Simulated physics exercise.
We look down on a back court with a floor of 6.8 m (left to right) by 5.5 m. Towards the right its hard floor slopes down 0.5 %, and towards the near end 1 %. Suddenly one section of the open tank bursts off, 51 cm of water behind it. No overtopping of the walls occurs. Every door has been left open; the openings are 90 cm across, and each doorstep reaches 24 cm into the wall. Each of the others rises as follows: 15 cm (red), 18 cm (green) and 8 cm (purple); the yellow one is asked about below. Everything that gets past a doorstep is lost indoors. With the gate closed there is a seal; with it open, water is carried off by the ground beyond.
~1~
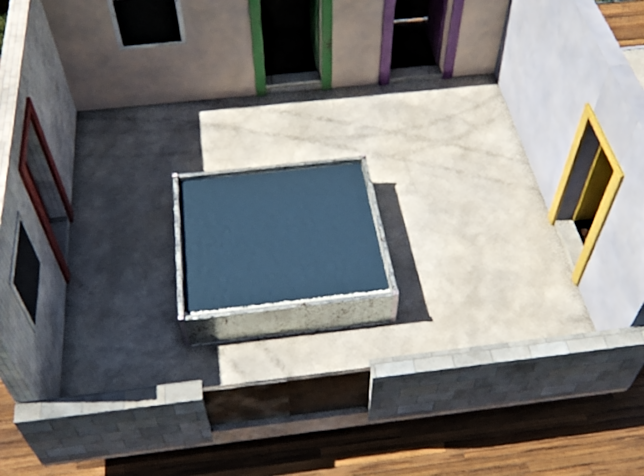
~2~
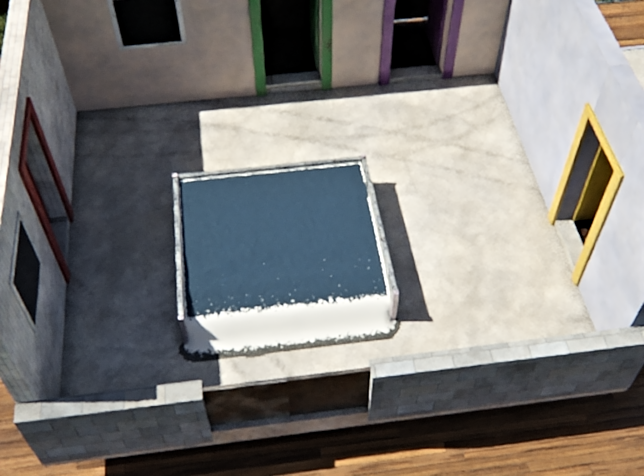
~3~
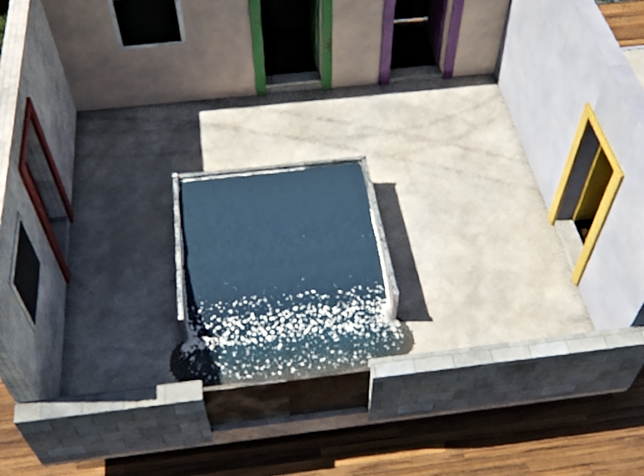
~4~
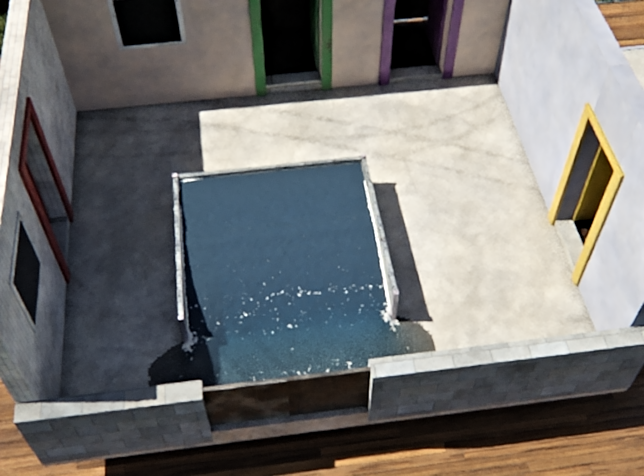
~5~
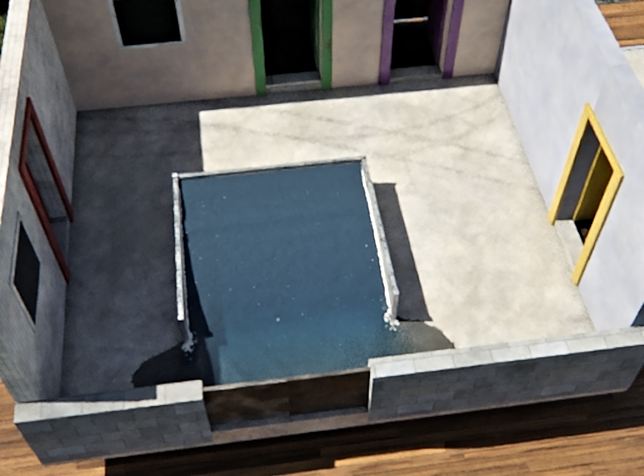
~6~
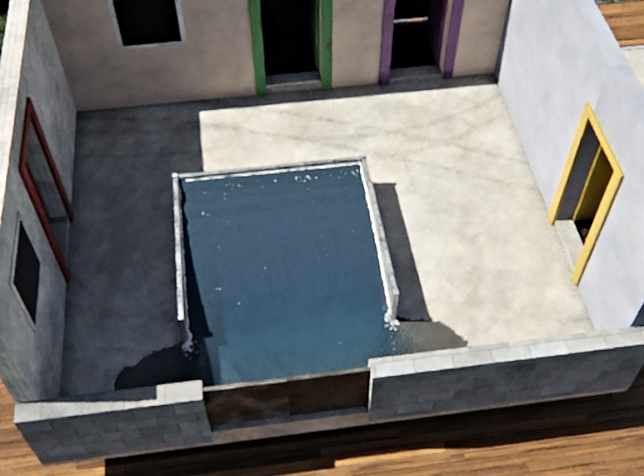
Water bursts through the near side of a raised tank and spreads across the courtyard floor.
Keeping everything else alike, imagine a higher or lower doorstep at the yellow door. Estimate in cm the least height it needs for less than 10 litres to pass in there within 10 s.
I would say 14.5 cm.
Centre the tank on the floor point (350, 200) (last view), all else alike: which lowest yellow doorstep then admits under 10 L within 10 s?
Some 13.5 cm.
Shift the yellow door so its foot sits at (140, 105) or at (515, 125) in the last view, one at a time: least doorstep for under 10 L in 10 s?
In turn: Roughly 12.5 cm, roughly 6.5 cm.
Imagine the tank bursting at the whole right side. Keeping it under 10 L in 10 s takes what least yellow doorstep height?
A height of around 30 cm.
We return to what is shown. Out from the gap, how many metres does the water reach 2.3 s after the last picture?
4.6 m.
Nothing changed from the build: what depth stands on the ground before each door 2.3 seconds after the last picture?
Centimetres: Red = 7, green = 0, yellow = 18, purple = 0.
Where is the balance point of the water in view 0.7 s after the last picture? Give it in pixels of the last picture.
It lies near (288, 302) in the last picture.
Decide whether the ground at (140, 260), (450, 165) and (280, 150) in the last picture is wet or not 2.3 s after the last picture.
1: Awash; 2: Unwetted; 3: Unwetted.
Then, 0.7 s after the last picture water covers 15 % of the floor, deepest (44 cm) near (286, 404); it has not reached the yellow door.
Then, 2.3 s after the last picture water covers 40 % of the floor, deepest (36 cm) near (75, 430); 18 cm at the yellow door, 5 litres in over its 11 cm doorstep.
Then, 9.3 s after the last picture water covers 100 % of the floor, deepest (16 cm) near (525, 174); 8 cm at the yellow door, 29 litres in over its 11 cm doorstep.
At the yellow door as built, the water peaked near 18 cm, 2.3 s after the last picture.
Run again over the same 10 s with other heights there, 17 litres in over 13 cm, 2 litres over 18 cm. The limit of 10 litres is kept from about 14.5 cm up.
